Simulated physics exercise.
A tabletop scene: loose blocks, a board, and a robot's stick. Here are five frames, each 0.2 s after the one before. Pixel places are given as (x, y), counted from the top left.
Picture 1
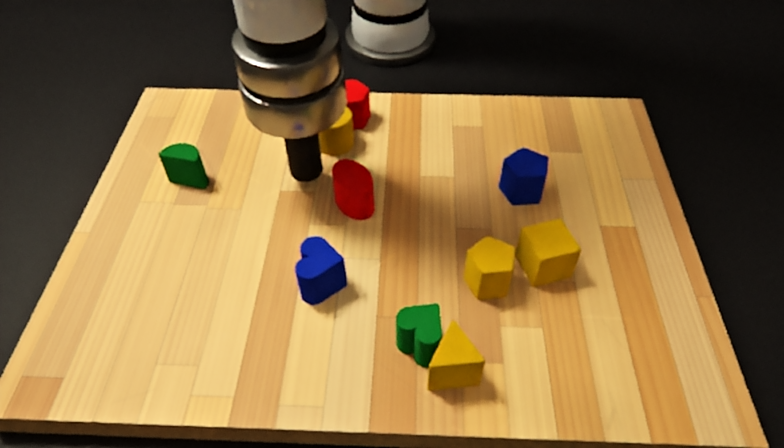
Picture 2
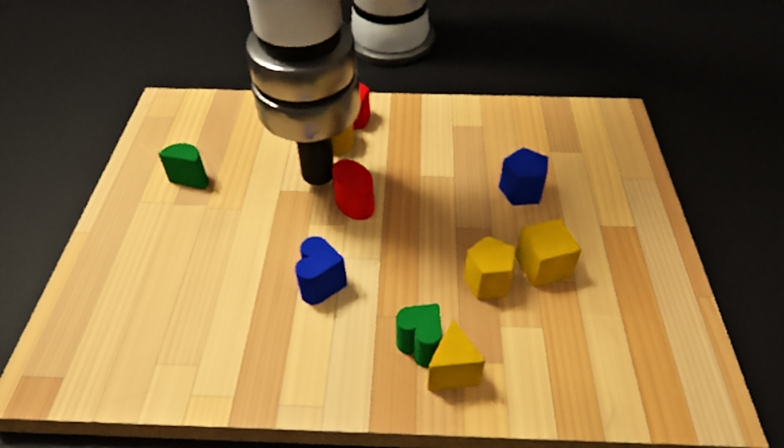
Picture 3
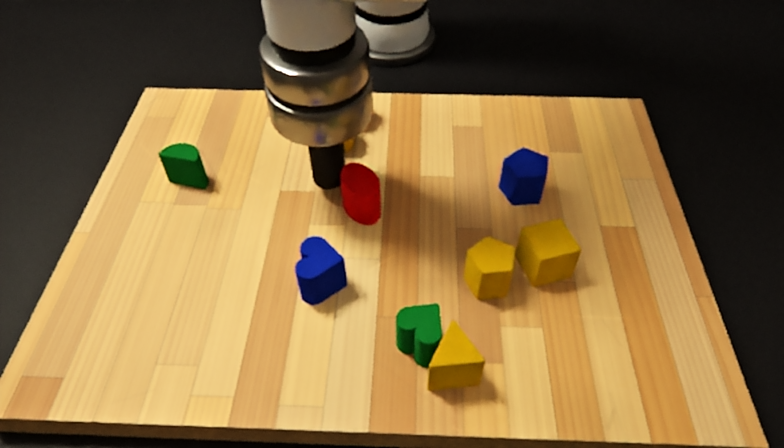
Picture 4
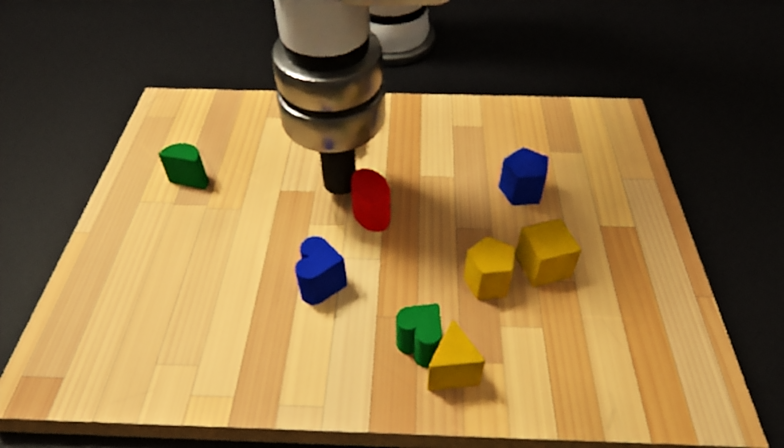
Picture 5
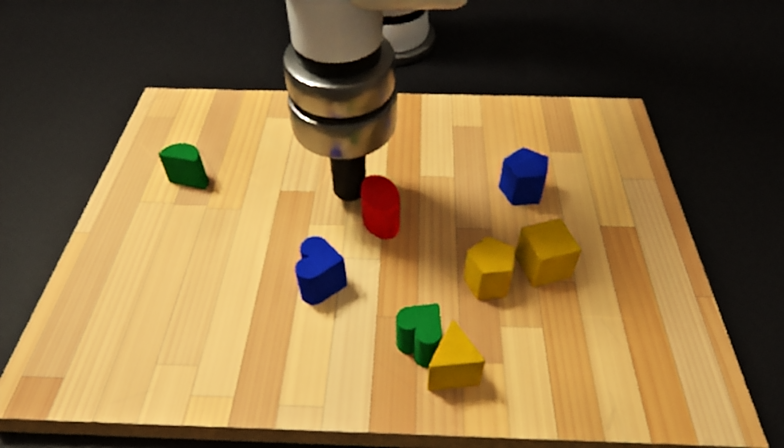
A robot's stick moves right to a red oval block and pushes it slightly down-right.
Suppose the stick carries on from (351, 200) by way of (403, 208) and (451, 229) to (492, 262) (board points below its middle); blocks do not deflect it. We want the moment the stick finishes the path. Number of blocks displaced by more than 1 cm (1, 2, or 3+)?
Once the path ends, two blocks will have shifted.
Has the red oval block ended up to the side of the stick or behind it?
I believe so.
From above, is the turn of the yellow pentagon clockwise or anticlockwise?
The sense of turning is clockwise.
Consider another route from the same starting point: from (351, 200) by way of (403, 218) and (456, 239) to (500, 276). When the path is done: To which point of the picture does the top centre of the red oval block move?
The centre of its top will be at (427, 231).
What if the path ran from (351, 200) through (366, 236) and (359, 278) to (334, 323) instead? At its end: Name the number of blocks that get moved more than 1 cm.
Two blocks move.
The first path, step by step. One third of the way, stick at (404, 198); red oval block at (410, 208), turned 75° clockwise.
Two thirds of the way, stick at (453, 219); red oval block at (418, 218), turned 115° clockwise.
At the end, stick at (495, 252); red oval block at (418, 218), turned 115° clockwise; yellow pentagon at (499, 270), turned 25° clockwise; yellow four-sided block still.
